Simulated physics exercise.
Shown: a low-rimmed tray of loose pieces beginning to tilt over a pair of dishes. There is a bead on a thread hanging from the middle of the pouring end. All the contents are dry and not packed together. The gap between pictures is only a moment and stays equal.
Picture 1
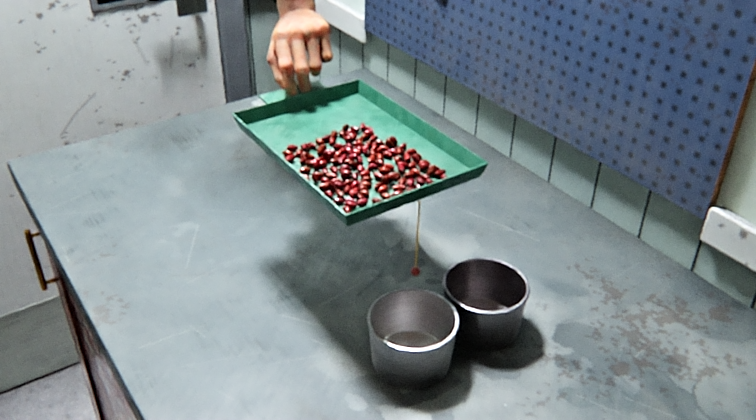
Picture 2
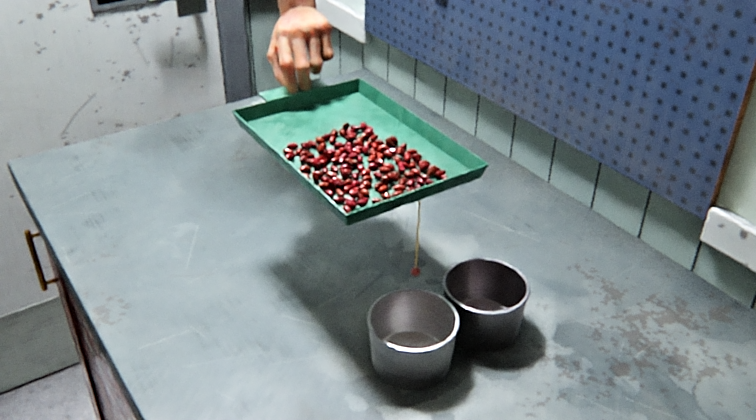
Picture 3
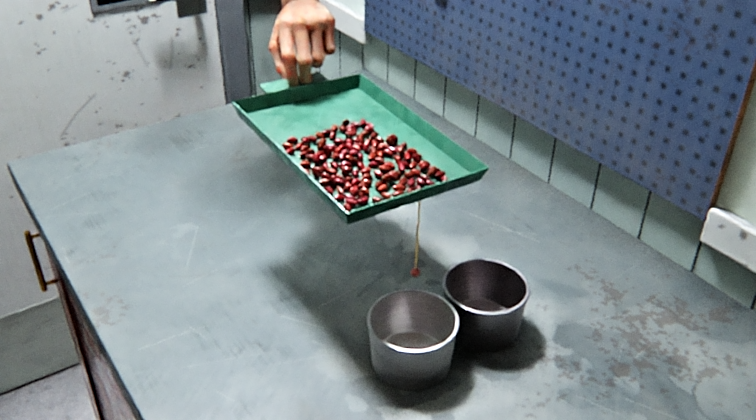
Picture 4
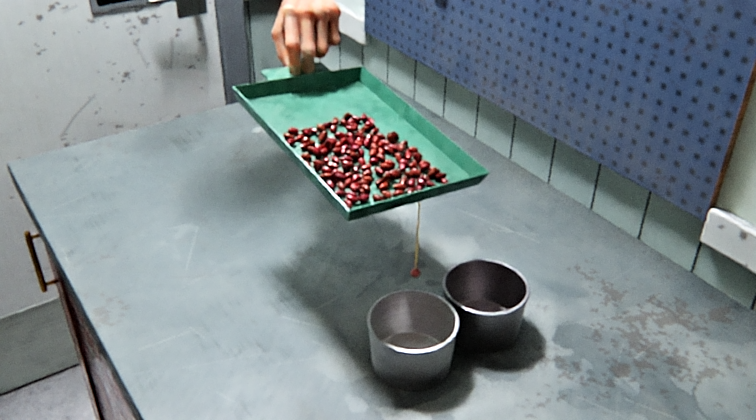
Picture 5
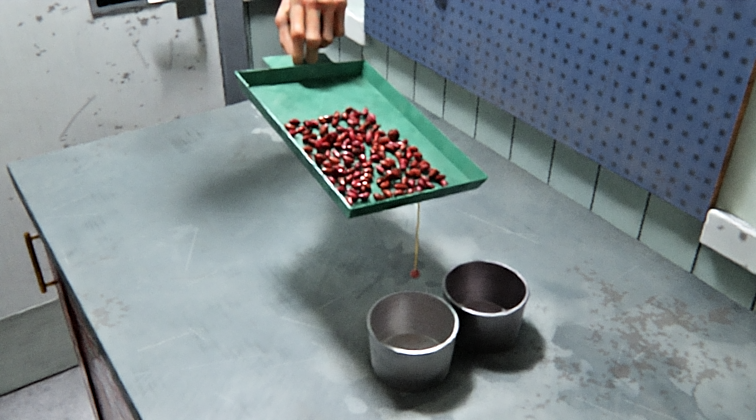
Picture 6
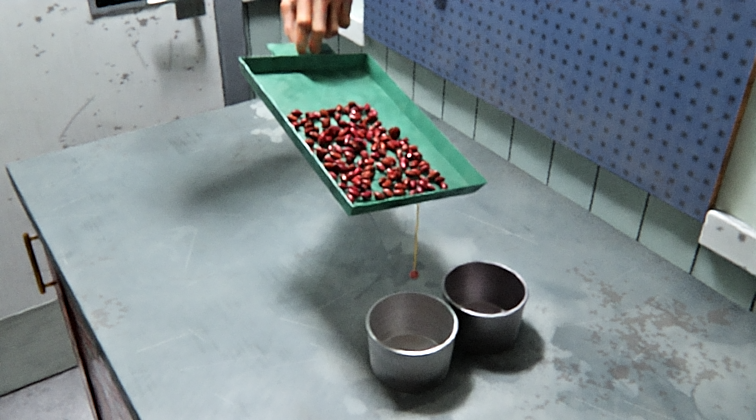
A green low-rimmed tray of dark red beans, held at its far end by a hand, starts almost level, then slowly tilts as that end rises and its right front corner dips slightly. A small reddish bead hangs on a thread beneath its near end, beside two dark grey dishes standing still. The unmoving view looks down on a worn grey worktop below a blue perforated board.
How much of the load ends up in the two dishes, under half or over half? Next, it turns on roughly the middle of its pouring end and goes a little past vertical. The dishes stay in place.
Under half.
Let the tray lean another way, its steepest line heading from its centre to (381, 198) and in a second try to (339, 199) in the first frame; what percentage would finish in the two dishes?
60 % and 20 %, roughly.
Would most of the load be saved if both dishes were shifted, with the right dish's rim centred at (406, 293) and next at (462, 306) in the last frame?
Taking them in turn, it's short of half and then short of half.
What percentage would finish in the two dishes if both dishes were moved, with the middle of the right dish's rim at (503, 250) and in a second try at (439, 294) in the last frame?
It comes to roughly 70 per cent in one try and roughly 20 per cent in the next.
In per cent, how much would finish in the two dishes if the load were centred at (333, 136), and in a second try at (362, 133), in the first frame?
Estimate: 30 % first, 20 % second.
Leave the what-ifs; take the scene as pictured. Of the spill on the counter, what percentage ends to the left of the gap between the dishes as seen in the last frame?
Roughly 40 in a hundred.
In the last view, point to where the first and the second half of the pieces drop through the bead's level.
It goes through near (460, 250) first, then near (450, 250).
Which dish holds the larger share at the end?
That's going to be the right-positioned one.
Shortly afterwards, tray tipped steeply; all but a few on the tray; only a few in the right dish; only a few in the air.
Next, tray tipped past a quarter turn; near a quarter on the tray; near a third in the right dish; near a third outside both; near a quarter in the air.
Some moments later, tray tipped past a quarter turn; near a third in the right dish; near two thirds outside both.
In the end, tray tipped past a quarter turn; none at all in the left dish; near a third in the right dish; near two thirds outside both.
